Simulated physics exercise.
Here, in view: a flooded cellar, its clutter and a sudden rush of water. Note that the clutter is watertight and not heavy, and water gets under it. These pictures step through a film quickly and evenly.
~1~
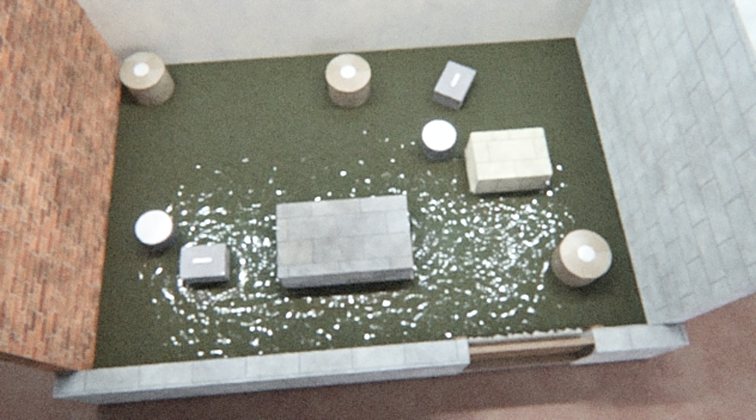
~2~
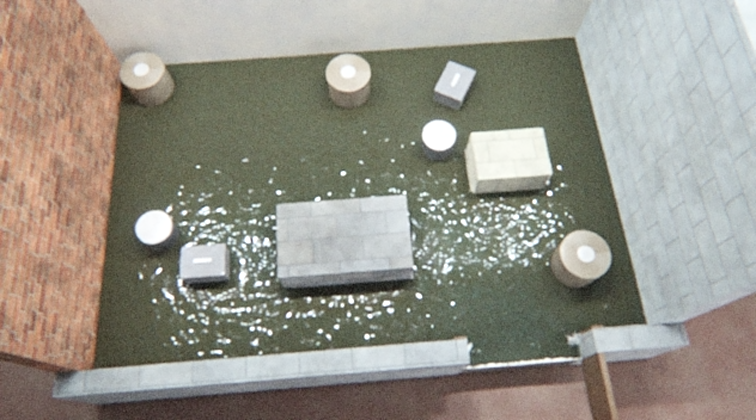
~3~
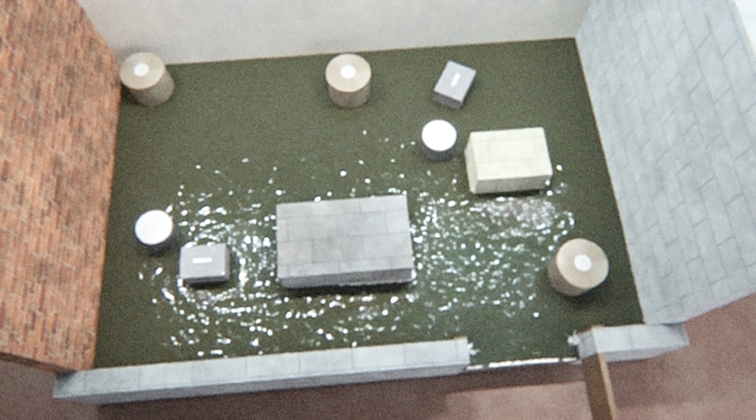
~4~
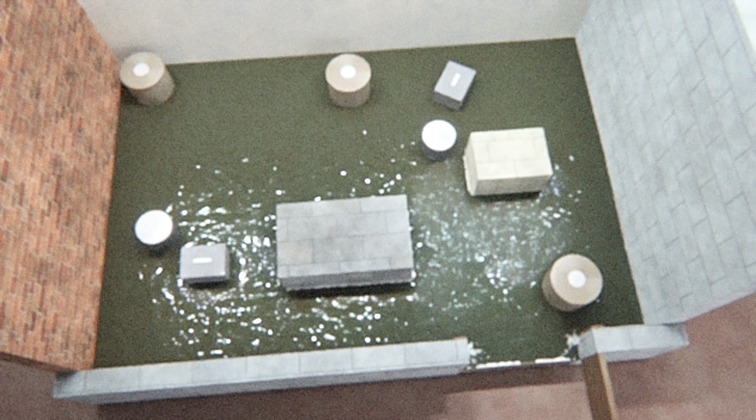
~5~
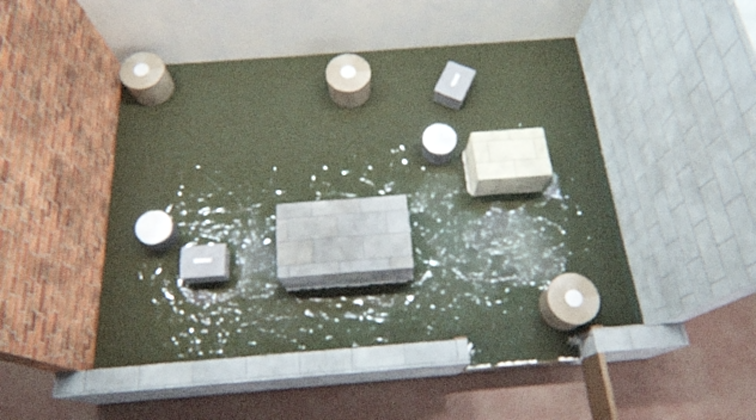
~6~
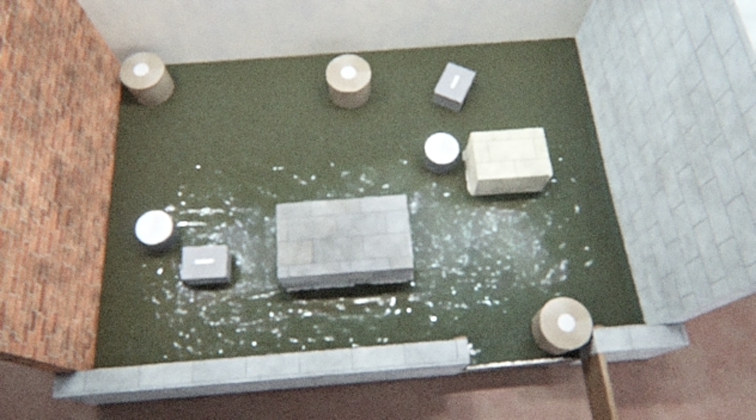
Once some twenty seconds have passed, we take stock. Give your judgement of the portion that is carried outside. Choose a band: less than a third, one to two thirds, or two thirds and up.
One to two thirds.
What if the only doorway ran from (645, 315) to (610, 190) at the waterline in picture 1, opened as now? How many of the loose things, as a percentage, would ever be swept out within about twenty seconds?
Share reached: 70 %.
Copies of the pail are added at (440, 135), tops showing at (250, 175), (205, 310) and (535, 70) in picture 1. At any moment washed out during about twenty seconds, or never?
In order, the first is never leaving, the second escaping, the third escaping.
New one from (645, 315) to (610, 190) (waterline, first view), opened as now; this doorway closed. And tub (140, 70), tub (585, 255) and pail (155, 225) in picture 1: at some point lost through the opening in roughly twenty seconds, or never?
Remains, escapes, remains.
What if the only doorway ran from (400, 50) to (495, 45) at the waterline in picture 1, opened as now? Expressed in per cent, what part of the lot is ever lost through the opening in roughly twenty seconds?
Roughly 40 per cent.
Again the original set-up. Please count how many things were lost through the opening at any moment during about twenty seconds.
I make it 4 in total.
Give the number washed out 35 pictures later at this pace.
That comes to 3.
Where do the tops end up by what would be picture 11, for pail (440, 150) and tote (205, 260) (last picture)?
The first top is close to (491, 245) and the second close to (226, 284).
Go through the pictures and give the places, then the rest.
A tub at (586, 254) floats; a pail at (439, 135), afloat; 0 of 7 have shifted, in the first frame.
A tub at (586, 254) floats; a pail at (439, 135) floats; 0 of 7 have shifted, in the second frame.
A tub at (583, 263) floats, close to its start; a pail at (439, 135) floats; 1 of 7 have shifted, in the third frame.
A tub at (576, 279) floats, close to its start; a pail at (439, 135), afloat; 1 of 7 have shifted, in the fourth frame.
A tub at (574, 298), afloat, a stride from its start; a pail at (440, 139), afloat, close to its start; 1 of 7 have shifted, in the fifth frame.
A tub at (566, 323) floats, a stride from its start; a pail at (442, 148), afloat, close to its start; 2 of 7 have shifted, in the sixth frame.
A moment on, 1 of 7 are out; 6 afloat.
Next, 2 of 7 are out; 5 afloat.
Later, 3 of 7 are out; 4 afloat.
In the end, 4 of 7 are out; 3 afloat.
